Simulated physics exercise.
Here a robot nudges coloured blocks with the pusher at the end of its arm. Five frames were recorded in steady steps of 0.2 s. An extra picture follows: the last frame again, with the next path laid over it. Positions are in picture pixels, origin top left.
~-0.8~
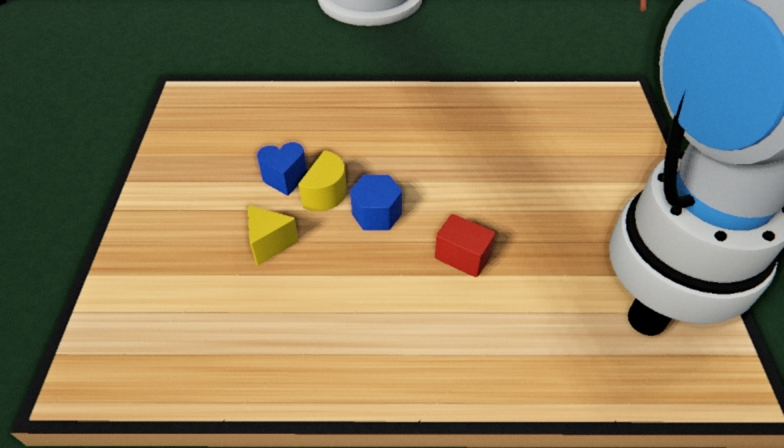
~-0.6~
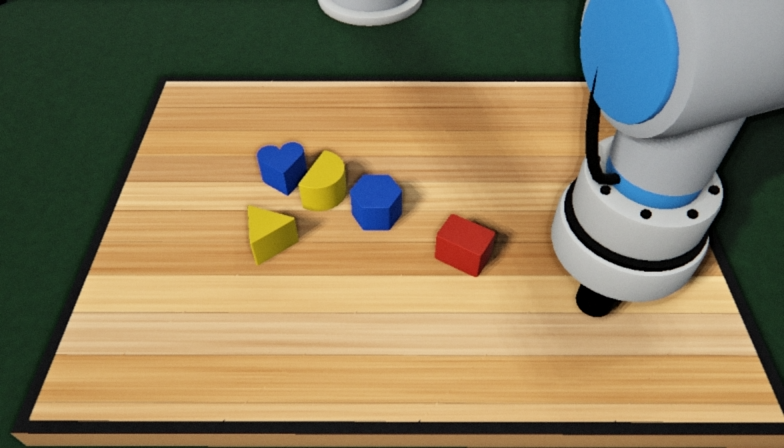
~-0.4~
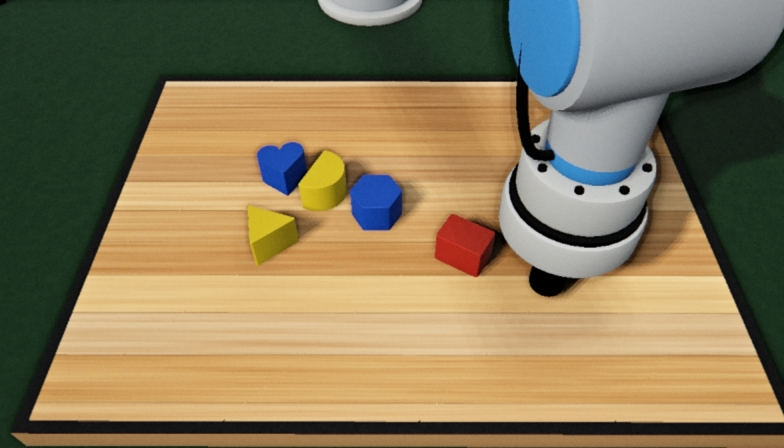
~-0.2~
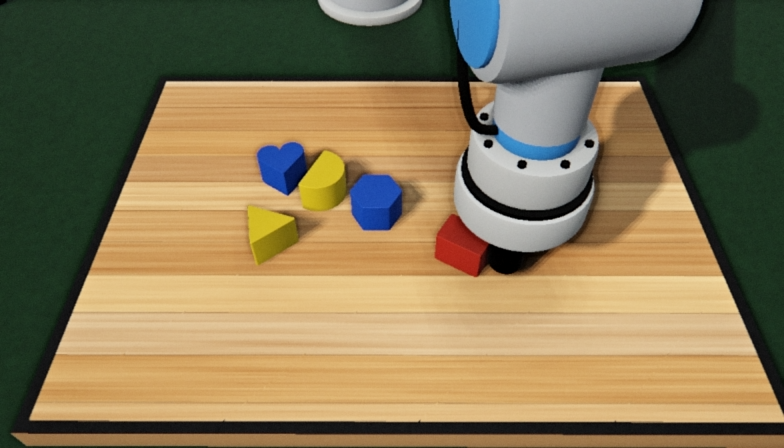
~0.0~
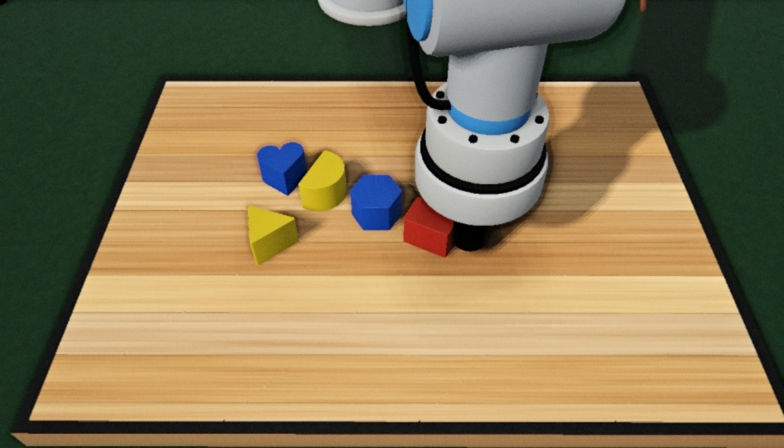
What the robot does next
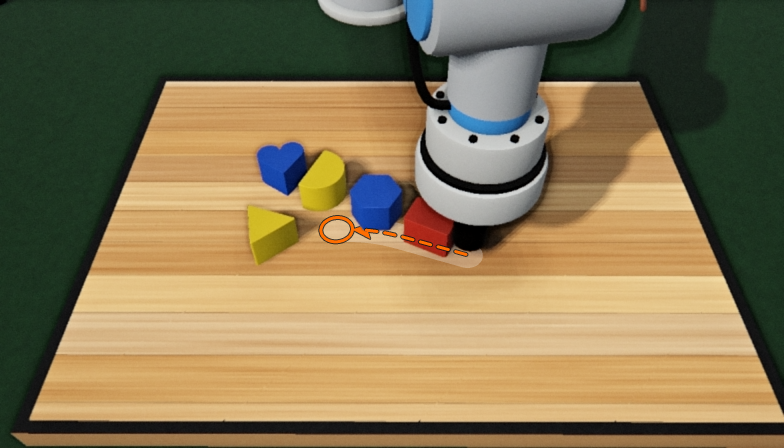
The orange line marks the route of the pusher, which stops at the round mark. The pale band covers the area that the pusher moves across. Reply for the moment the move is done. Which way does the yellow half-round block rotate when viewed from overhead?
Viewed from overhead, the yellow half-round block winds up turned anticlockwise.
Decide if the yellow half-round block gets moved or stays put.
By the end it has moved.
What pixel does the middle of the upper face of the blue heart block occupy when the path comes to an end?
For the centre of its top, I'd go with (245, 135).
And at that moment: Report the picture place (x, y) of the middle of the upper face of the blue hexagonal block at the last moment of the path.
I'd guess (308, 150).
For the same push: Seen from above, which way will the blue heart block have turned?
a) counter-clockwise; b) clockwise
a: Counter-clockwise.
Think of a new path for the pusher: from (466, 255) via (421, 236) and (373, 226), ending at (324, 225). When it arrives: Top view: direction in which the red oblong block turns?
In a top view, it turns clockwise.
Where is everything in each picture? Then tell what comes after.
The first frame shows pusher's lower end (646, 321); blue heart block (281, 155); yellow half-round block (324, 171); blue hexagonal block (376, 191); red oblong block (466, 234).
The second frame shows pusher (593, 303); blocks still.
The third frame shows pusher (546, 284); blocks still.
The fourth frame shows pusher (504, 262); blocks still.
The fifth frame shows pusher (468, 240); blue heart block (281, 155); yellow half-round block (324, 171); blue hexagonal block (376, 191); red oblong block (433, 215).
Drawn move, from (466, 255) over (402, 237) to (337, 229).
On the path given first. One third of the way, pusher (423, 228); yellow half-round block (317, 167); blue hexagonal block (354, 180); red oblong block (391, 201).
Two thirds of the way, pusher (379, 217); blue heart block (258, 143); yellow half-round block (288, 148); blue hexagonal block (322, 164), turned 20° clockwise; red oblong block (351, 188), turned 20° clockwise.
At the end, pusher (335, 215); blue heart block (245, 135), turned 30° anticlockwise; yellow half-round block (276, 133), turned 25° anticlockwise; blue hexagonal block (308, 150), turned 45° clockwise; red oblong block (317, 180), turned 50° clockwise.
